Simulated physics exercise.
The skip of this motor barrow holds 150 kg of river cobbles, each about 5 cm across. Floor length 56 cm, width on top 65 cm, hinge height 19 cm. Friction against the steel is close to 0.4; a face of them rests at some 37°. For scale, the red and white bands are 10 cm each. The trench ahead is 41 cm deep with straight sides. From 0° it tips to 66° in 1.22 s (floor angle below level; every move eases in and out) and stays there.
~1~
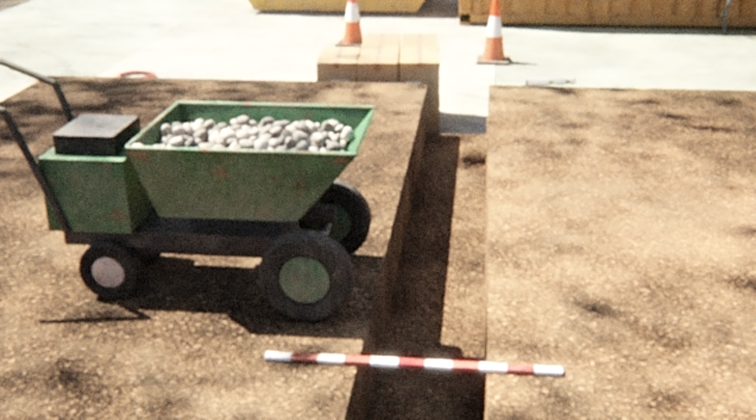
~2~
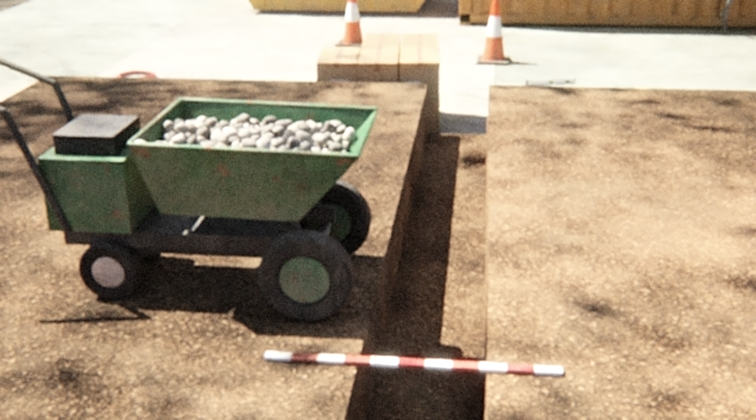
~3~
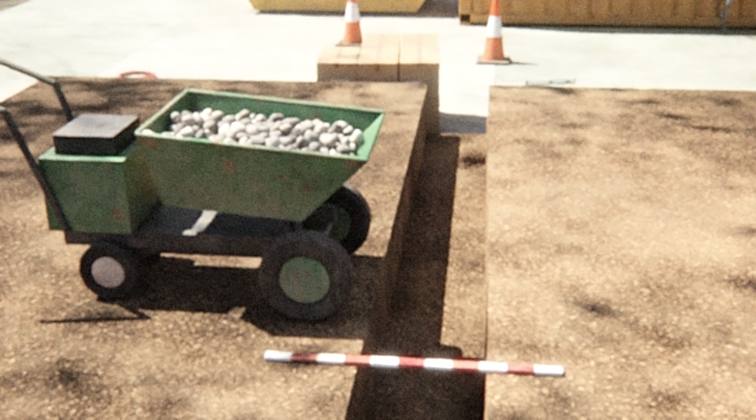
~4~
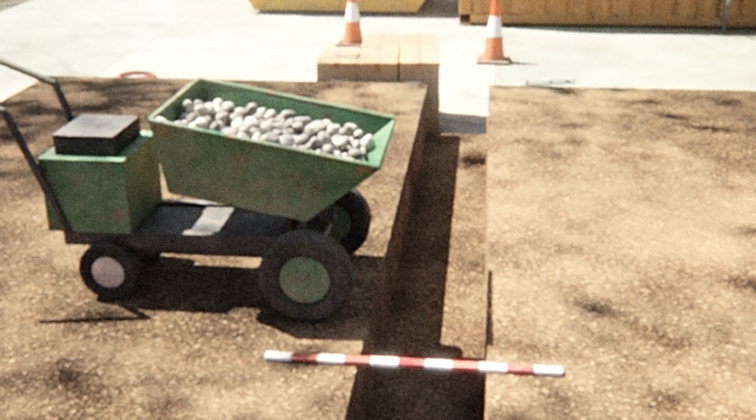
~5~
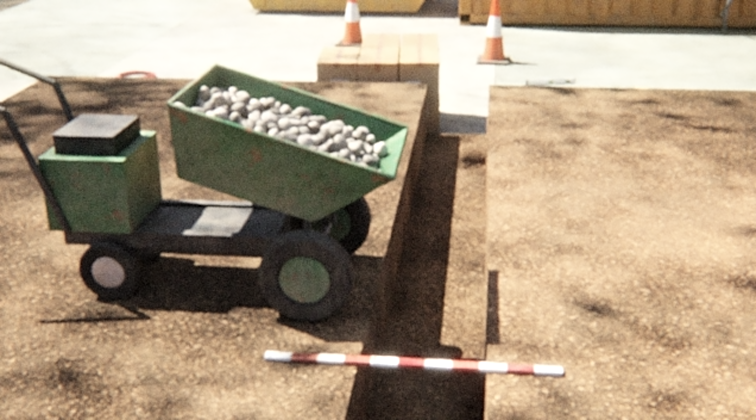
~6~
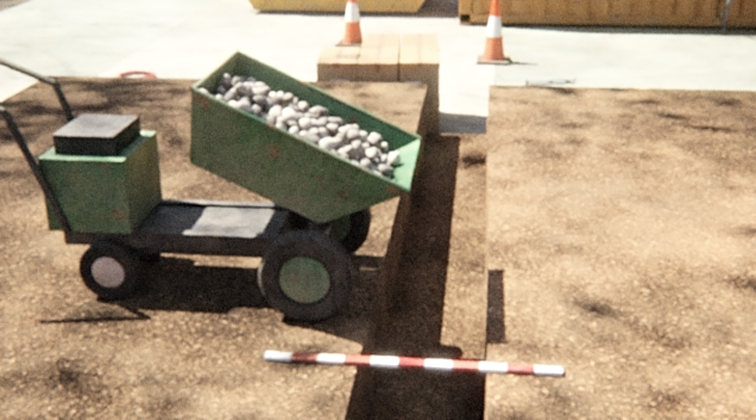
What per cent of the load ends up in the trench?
About 59 per cent.
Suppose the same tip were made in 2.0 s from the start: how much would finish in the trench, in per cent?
In that case some 65 per cent.
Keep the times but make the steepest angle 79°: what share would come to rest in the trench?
It would be near 55 per cent.
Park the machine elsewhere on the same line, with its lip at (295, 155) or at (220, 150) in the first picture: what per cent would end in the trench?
Near 100 per cent from the first place, 80 from the second.
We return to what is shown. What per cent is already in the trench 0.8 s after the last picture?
Some 10 per cent.
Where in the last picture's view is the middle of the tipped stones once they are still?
Around (475, 351).
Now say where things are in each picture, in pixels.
The first frame shows lip at (355, 155), floor tilted 0°, highest stones at (255, 128).
In the second frame, the skip is at 1°, its lip at (359, 157); the top of the load is at (231, 125).
In the third frame, the skip is at 5°, its lip at (367, 161); the top of the load is at (221, 120).
The fourth frame shows lip at (380, 168), floor tilted 10°, highest stones at (222, 110).
In the fifth frame, the skip is at 17°, its lip at (394, 178); the top of the load is at (224, 100).
The sixth frame shows lip at (409, 191), floor tilted 25°, highest stones at (241, 89).
Then, 0.4 s after the last picture the floor is at 56°, 100 % in the skip; the foremost stones are at (445, 214).
Then, 0.8 s after the last picture the floor is at 66°, 71 % in the skip, 10 % in the trench, 18 % past the trench; the foremost stones are at (557, 285).
Then, 1.2 s after the last picture the floor is at 66°, 38 % in the skip, 22 % in the trench, 40 % past the trench; the foremost stones are at (665, 298).
Then, 3.1 s after the last picture the floor is at 66°, 0 % in the skip, 59 % in the trench, 41 % past the trench; the foremost stones are at (724, 284).
